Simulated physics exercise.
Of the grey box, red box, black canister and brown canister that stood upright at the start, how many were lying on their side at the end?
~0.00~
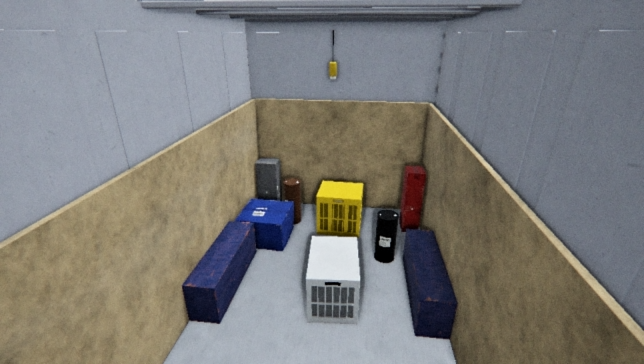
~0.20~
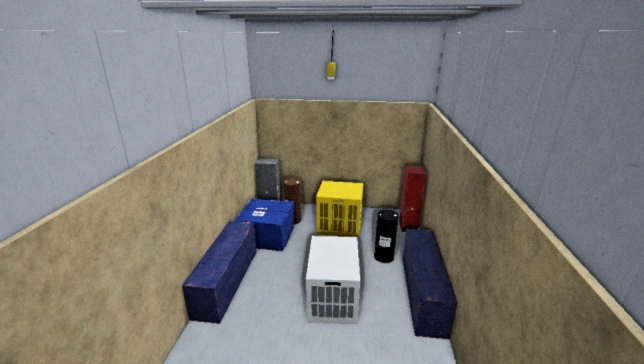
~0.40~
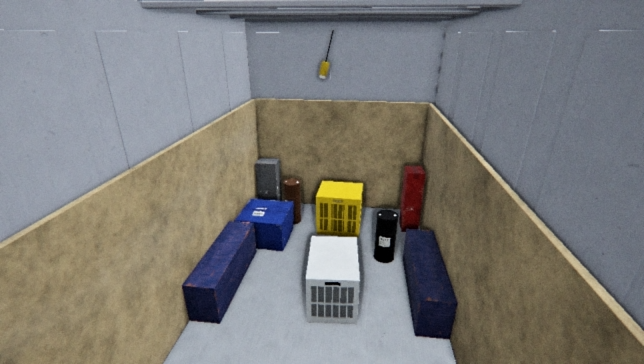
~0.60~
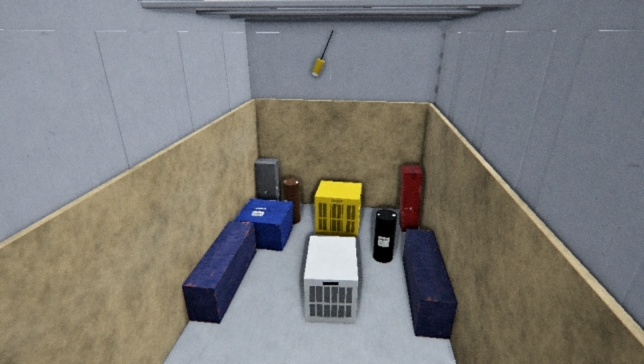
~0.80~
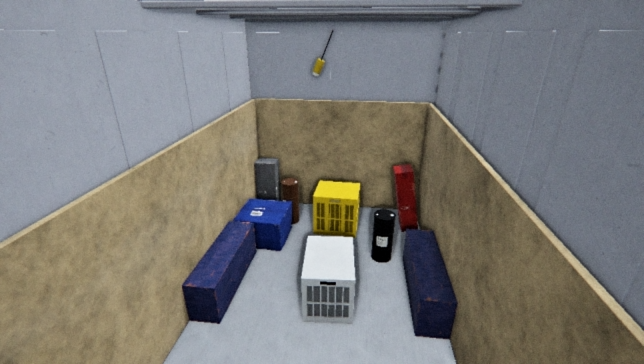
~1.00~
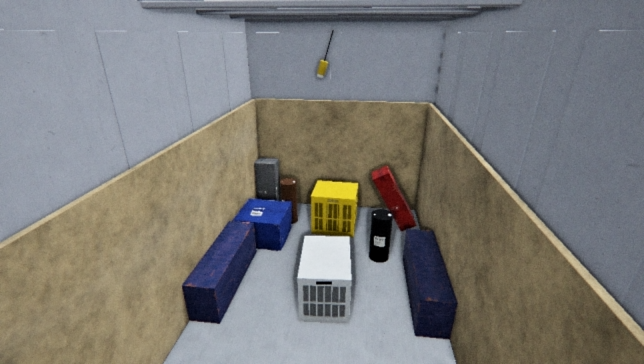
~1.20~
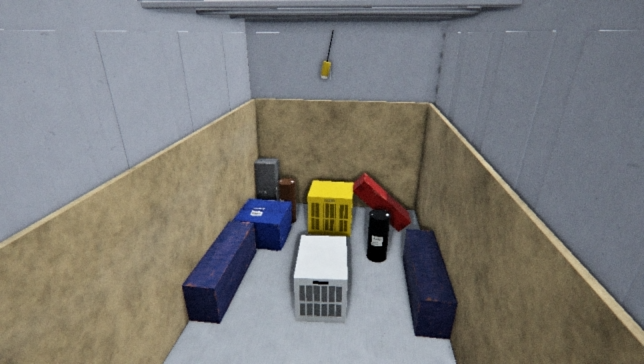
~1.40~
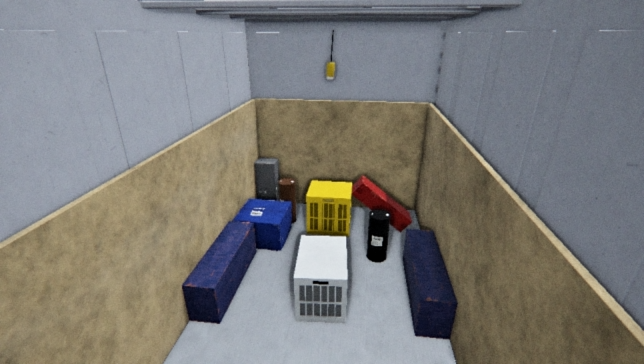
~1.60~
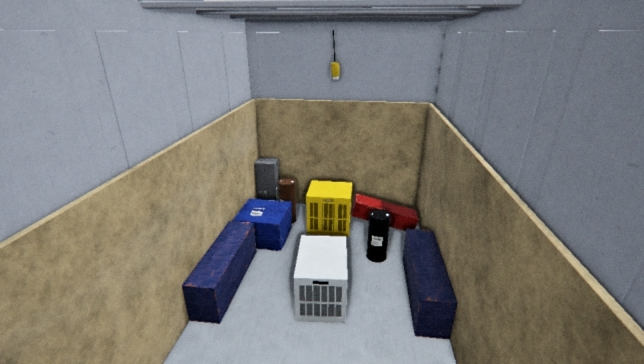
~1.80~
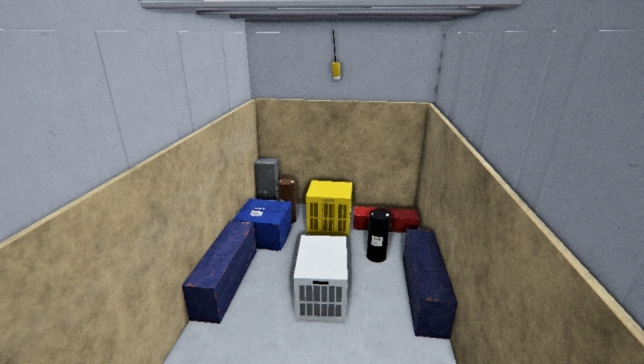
Just one of them was lying on its side at the end, the red box at the back right.
